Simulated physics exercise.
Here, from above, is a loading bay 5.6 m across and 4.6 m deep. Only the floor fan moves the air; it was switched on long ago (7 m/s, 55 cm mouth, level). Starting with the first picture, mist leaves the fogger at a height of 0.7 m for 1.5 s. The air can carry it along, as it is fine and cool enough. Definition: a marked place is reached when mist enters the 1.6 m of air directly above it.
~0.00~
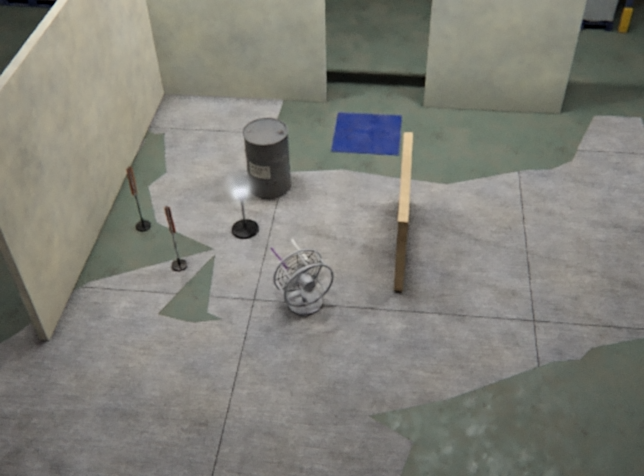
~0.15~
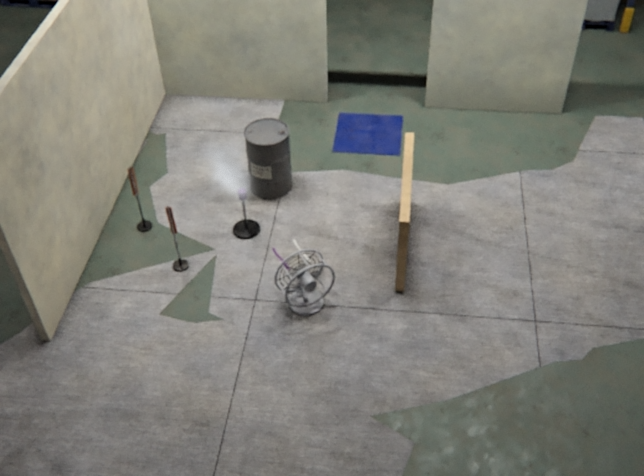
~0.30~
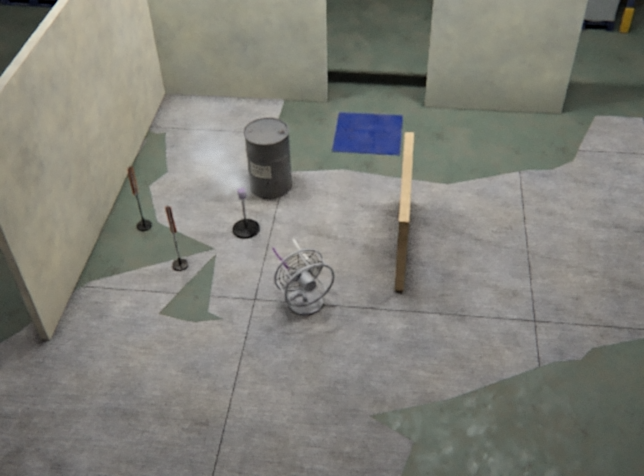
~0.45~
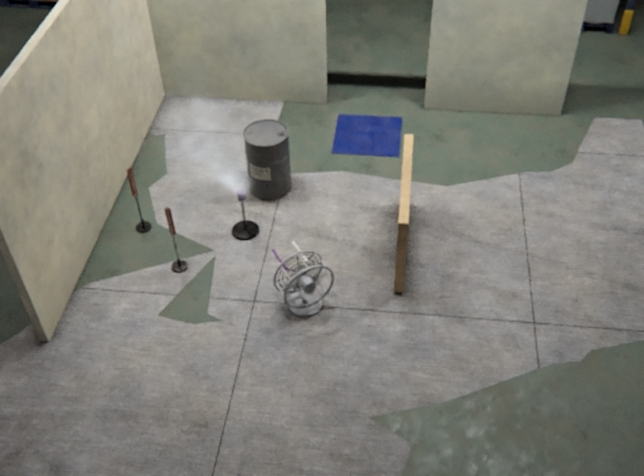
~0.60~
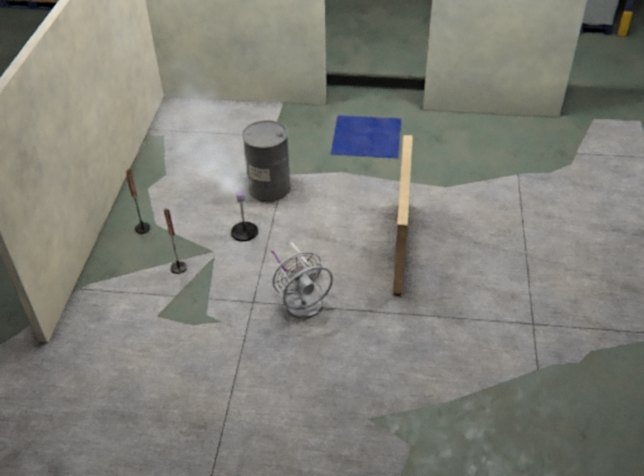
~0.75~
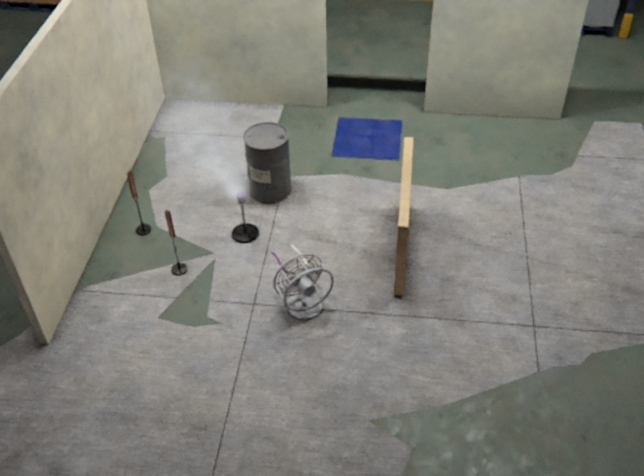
Seen from high above, a loading bay has pale walls at the left and back and a grey and green floor. A silver floor fan sits near the centre, with a black-based fogger and dark grey barrel behind it, two reddish ribbons on stands to the left, and a tan screen and blue spot to the right. White mist leaves the fogger, drifts up and leftward past the barrel towards the back wall, spreading and thinning, while the view stays almost still.
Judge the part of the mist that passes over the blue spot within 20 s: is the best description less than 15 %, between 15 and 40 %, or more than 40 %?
The best description is not even 15 %.
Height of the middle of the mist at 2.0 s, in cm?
I'd put it at around 90 cm up.
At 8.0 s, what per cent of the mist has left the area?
My guess is close to 90 %.
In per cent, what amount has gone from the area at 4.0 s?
Some 60 in a hundred.
By 2.0 s, 1 % has passed over the blue spot; 11 % has left the area, and the middle of the rest is near (188, 68).
By 4.0 s, 5 % has passed over the blue spot; 64 % has left the area, and the middle of the rest is near (332, 17).
By 8.0 s, 6 % has passed over the blue spot; 89 % has left the area.
By 20.0 s, 6 % has passed over the blue spot; 100 % has left the area.
